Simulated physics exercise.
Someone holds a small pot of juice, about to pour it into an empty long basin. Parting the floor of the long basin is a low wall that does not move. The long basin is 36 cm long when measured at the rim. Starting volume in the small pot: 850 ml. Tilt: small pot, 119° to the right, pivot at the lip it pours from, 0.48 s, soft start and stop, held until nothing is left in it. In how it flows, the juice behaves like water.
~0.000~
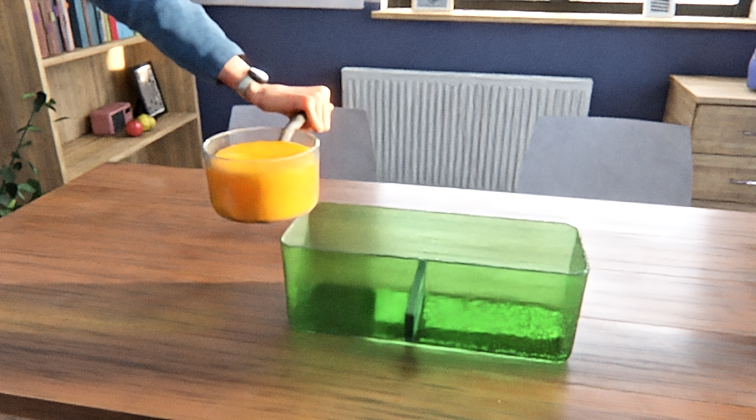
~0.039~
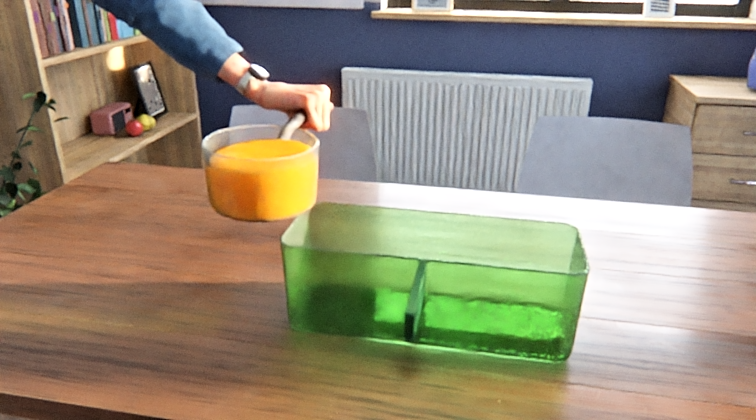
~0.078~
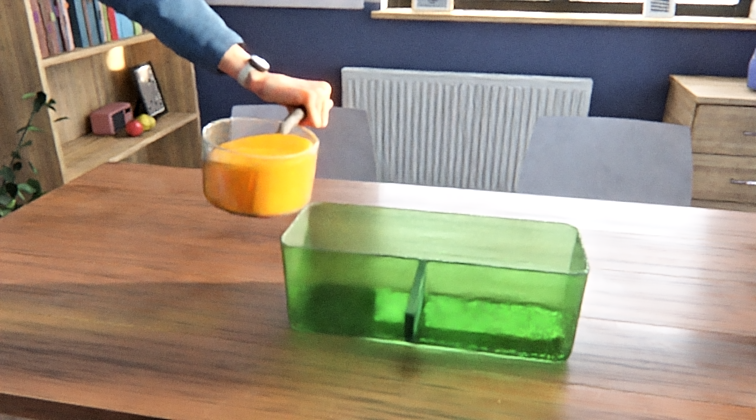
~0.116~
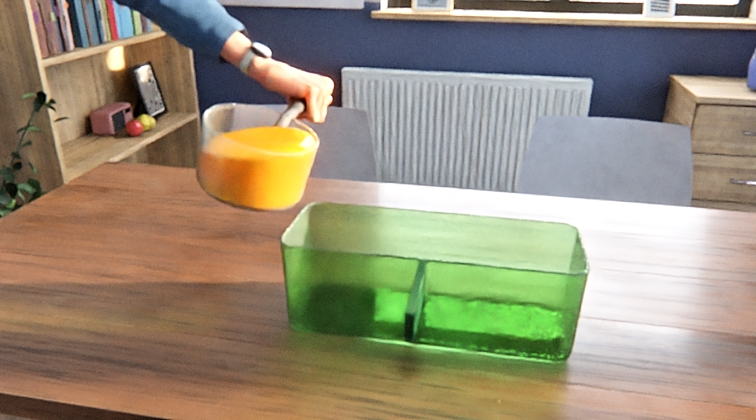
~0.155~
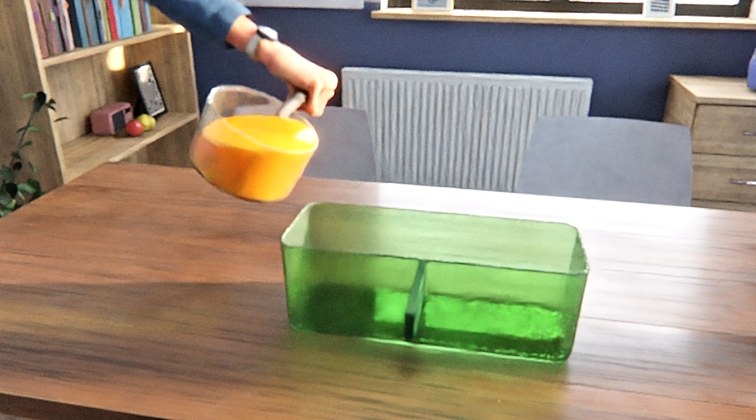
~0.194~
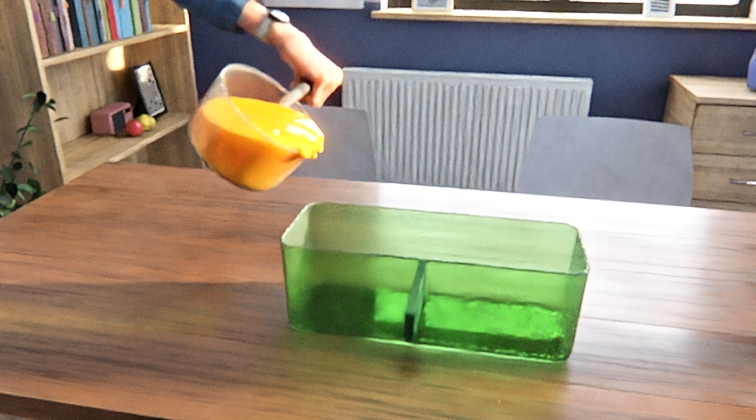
A hand tilted a clear pot of orange juice further and further toward a green, see-through basin on a wooden table, until the juice reached the lip and began to come over it.
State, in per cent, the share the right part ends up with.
The right part ends up with roughly 34 %.
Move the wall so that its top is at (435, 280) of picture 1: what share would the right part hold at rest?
Then it comes to around 10 per cent.
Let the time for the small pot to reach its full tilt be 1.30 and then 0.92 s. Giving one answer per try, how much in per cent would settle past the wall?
The first try gives 25 percent and the second 40 percent.
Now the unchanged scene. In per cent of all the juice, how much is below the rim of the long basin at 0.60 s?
About 86 per cent.
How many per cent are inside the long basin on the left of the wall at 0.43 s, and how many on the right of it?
Left about 10, right about 0.
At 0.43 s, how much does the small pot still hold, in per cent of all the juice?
Around 42 percent.
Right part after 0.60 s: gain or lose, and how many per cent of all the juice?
It ends up higher by roughly 4.
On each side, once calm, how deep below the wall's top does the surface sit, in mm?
I'd say some 16 mm on the left and some 30 mm on the right.
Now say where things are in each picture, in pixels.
The first picture shows tilt 0°; pouring edge (315, 148); surface from (215, 151) to (315, 159); the long basin's rim runs from (295, 223) to (583, 249); the wall's top is at (417, 287).
The second picture shows tilt 2°; pouring edge (315, 148); surface from (214, 151) to (314, 156).
The third picture shows tilt 8°; pouring edge (315, 149); surface from (212, 148) to (314, 149).
The fourth picture shows tilt 16°; pouring edge (314, 149); surface from (209, 140) to (314, 142).
The fifth picture shows tilt 28°; pouring edge (314, 149); surface from (206, 124) to (316, 140); 1 per cent is over the edge.
The sixth picture shows tilt 42°; pouring edge (313, 149); surface from (203, 104) to (309, 133); 3 per cent is over the edge.
By 0.43 s the tilt is 116° and 42 per cent is still to pour, 10 is left of the wall and 0 right of it.
By 0.60 s the tilt is 119° and 3 per cent is still to pour, 58 is left of the wall and 29 right of it.
By 0.78 s the tilt is 119° and 0 per cent is still to pour, 47 is left of the wall and 24 right of it.
By 0.98 s the tilt is 119° and 0 per cent is still to pour, 59 is left of the wall and 33 right of it.
At rest 60 per cent lies left of the wall, 34 right of it and 7 outside.
